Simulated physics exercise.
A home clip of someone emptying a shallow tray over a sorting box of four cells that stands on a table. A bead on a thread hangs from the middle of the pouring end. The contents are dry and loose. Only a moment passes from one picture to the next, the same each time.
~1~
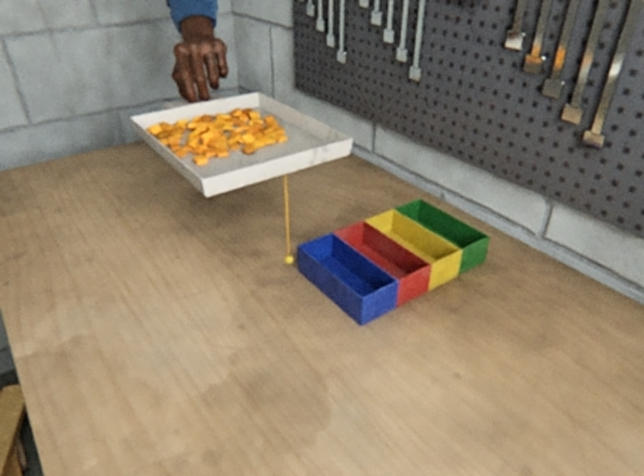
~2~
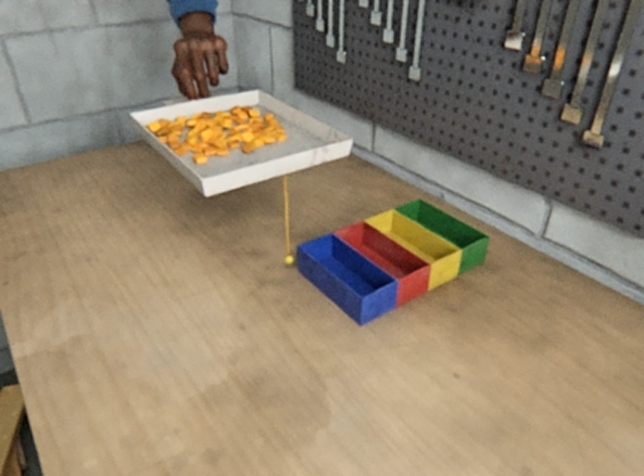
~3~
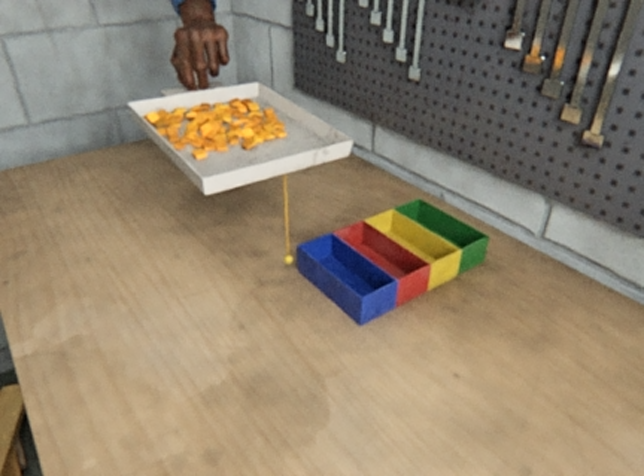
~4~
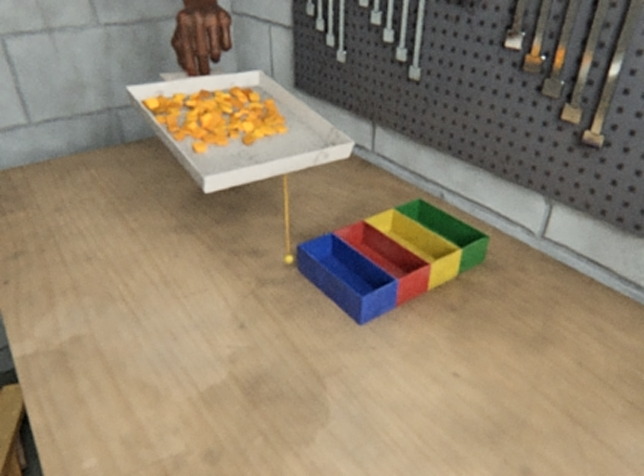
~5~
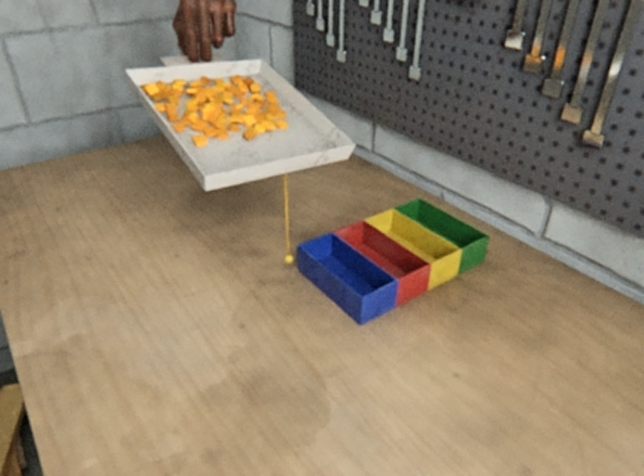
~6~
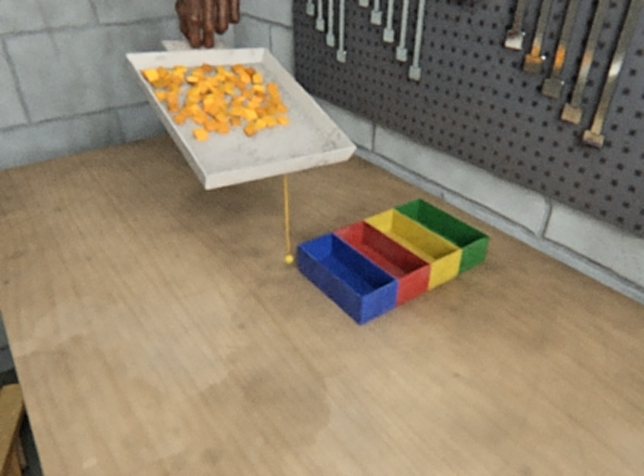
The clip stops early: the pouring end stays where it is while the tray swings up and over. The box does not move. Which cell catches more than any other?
Fullest: The blue cell.
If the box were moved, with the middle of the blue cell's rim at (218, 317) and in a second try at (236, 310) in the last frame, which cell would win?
One: The green one. Two: The green cell.
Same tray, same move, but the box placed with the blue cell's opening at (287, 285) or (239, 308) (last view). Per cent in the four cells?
Roughly 90 per cent, and 90 per cent.
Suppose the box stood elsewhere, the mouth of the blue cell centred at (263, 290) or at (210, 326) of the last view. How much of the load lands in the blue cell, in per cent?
About 10 and 0 per cent.
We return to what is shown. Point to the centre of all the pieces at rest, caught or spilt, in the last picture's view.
At about (347, 297).
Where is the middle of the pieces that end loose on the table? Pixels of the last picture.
Roughly at (312, 324).
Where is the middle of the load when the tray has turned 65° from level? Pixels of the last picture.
Roughly at (299, 148).
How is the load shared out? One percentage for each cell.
Blue cell near 60; red cell near 0; yellow cell near 0; green cell near 0.
Soon after the last picture, tray tipped steeply; nearly all on the tray; a small part falling or outside the box.
A little later, tray tipped past a quarter turn; most on the tray; a small part in the blue cell; a stray few in the red cell; a small part falling or outside the box.
Later still, tray tipped past a quarter turn; about two thirds in the blue cell; a stray few in the red cell; about a third falling or outside the box.
At rest, tray tipped past a quarter turn; about two thirds in the blue cell; a stray few in the red cell; none in the yellow cell; none in the green cell; about a third outside the box.
